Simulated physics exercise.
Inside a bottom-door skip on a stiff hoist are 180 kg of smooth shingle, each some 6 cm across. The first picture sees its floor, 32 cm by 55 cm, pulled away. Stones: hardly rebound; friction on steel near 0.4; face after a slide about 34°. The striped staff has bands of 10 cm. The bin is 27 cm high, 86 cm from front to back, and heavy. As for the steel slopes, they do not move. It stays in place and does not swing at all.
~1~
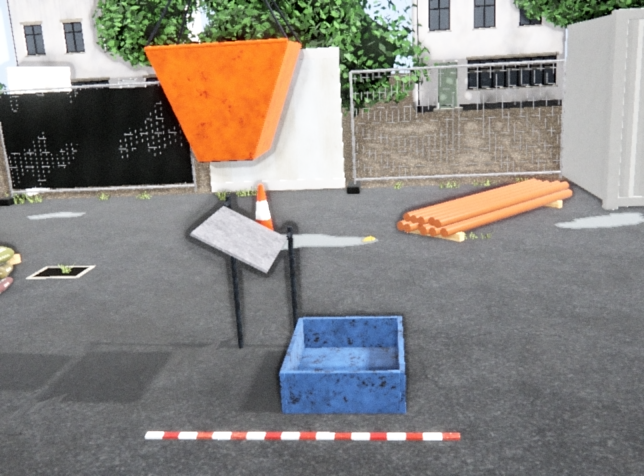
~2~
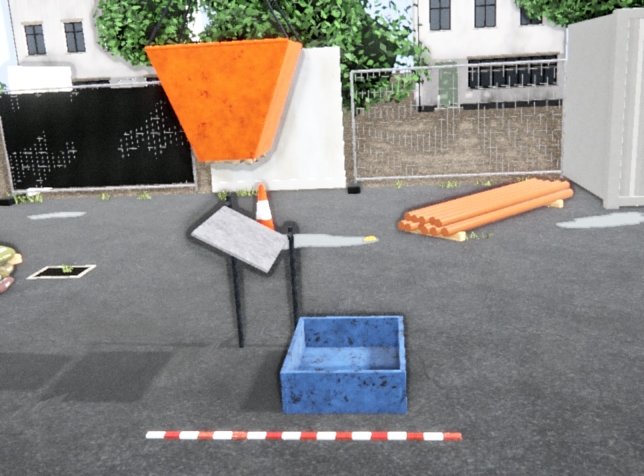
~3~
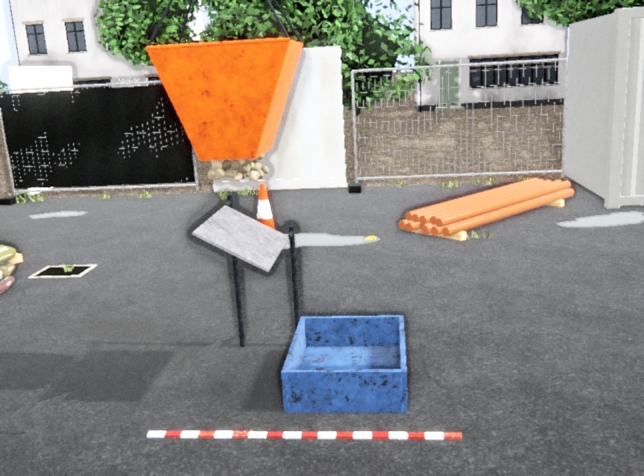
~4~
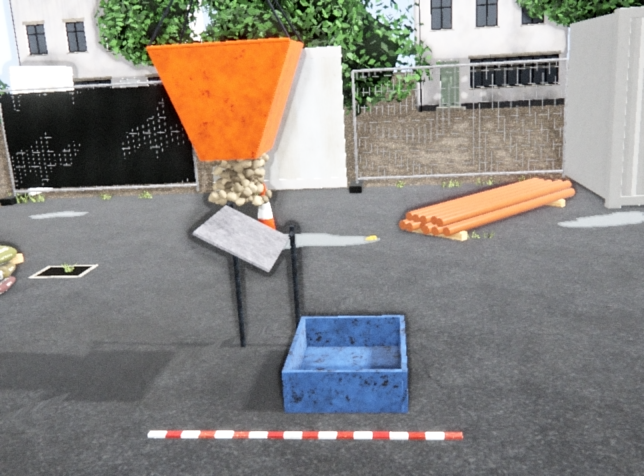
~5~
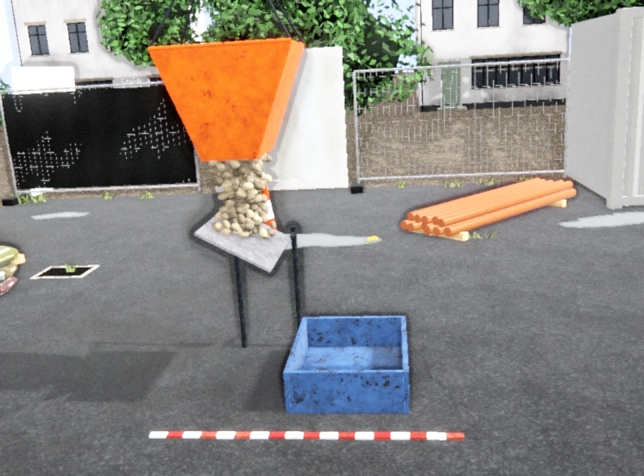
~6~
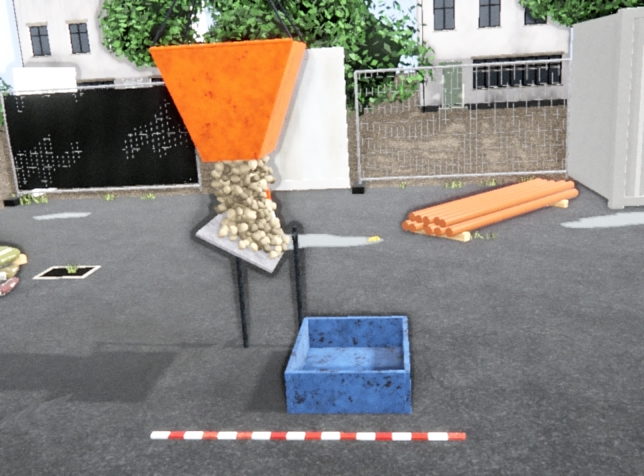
An orange hopper releasing pale stones onto a tilted grey slab above a blue bin, the stones sliding down to the right.
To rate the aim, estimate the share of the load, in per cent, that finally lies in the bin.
Roughly 67 per cent finally lies in the bin.
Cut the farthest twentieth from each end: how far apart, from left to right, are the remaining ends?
Horizontal spread approx 90 cm.
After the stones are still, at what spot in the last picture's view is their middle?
Around (368, 367).
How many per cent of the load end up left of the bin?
About 5 percent.
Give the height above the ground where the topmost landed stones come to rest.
28 cm.
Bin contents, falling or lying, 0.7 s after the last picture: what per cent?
Some 60 per cent has got there by then.
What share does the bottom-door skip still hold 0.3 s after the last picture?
Some 5 per cent is still held.
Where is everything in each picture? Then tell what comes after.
In the first picture, the outlet is at (225, 152); nothing has dropped yet.
In the second picture, the outlet is at (226, 152); 4 % is out.
In the third picture, the outlet is at (227, 151); 11 % is out, the lowest stones still above the rim at (254, 174), 141 cm up.
In the fourth picture, the outlet is at (227, 151); 20 % is out, the lowest stones still above the rim at (254, 198), 125 cm up.
In the fifth picture, the outlet is at (229, 151); 32 % is out, the lowest stones still above the rim at (264, 231), 104 cm up.
In the sixth picture, the outlet is at (230, 152); 43 % is out, the lowest stones still above the rim at (279, 248), 94 cm up.
Then, 0.3 s after the last picture, 3 % in the bottom-door skip, 39 % on the steel, 26 % falling or lying left of the bin, 28 % falling or lying in the bin, 4 % falling or lying beside or right of the bin; the stones farthest right are at (393, 354).
Then, 0.7 s after the last picture, 0 % in the bottom-door skip, 9 % on the steel, 11 % falling or lying left of the bin, 58 % falling or lying in the bin, 22 % falling or lying beside or right of the bin; the stones farthest right are at (461, 362).
Then, 1.3 s after the last picture, 0 % in the bottom-door skip, 4 % falling or lying left of the bin, 67 % falling or lying in the bin, 28 % falling or lying beside or right of the bin; the stones farthest right are at (533, 358).
Then, 2.2 s after the last picture, 0 % in the bottom-door skip, 4 % falling or lying left of the bin, 67 % falling or lying in the bin, 28 % falling or lying beside or right of the bin; the stones farthest right are at (563, 381).
Then, 4.1 s after the last picture, 0 % in the bottom-door skip, 4 % left of the bin, 67 % in the bin, 28 % beside or right of the bin; the stones farthest right are at (563, 381).
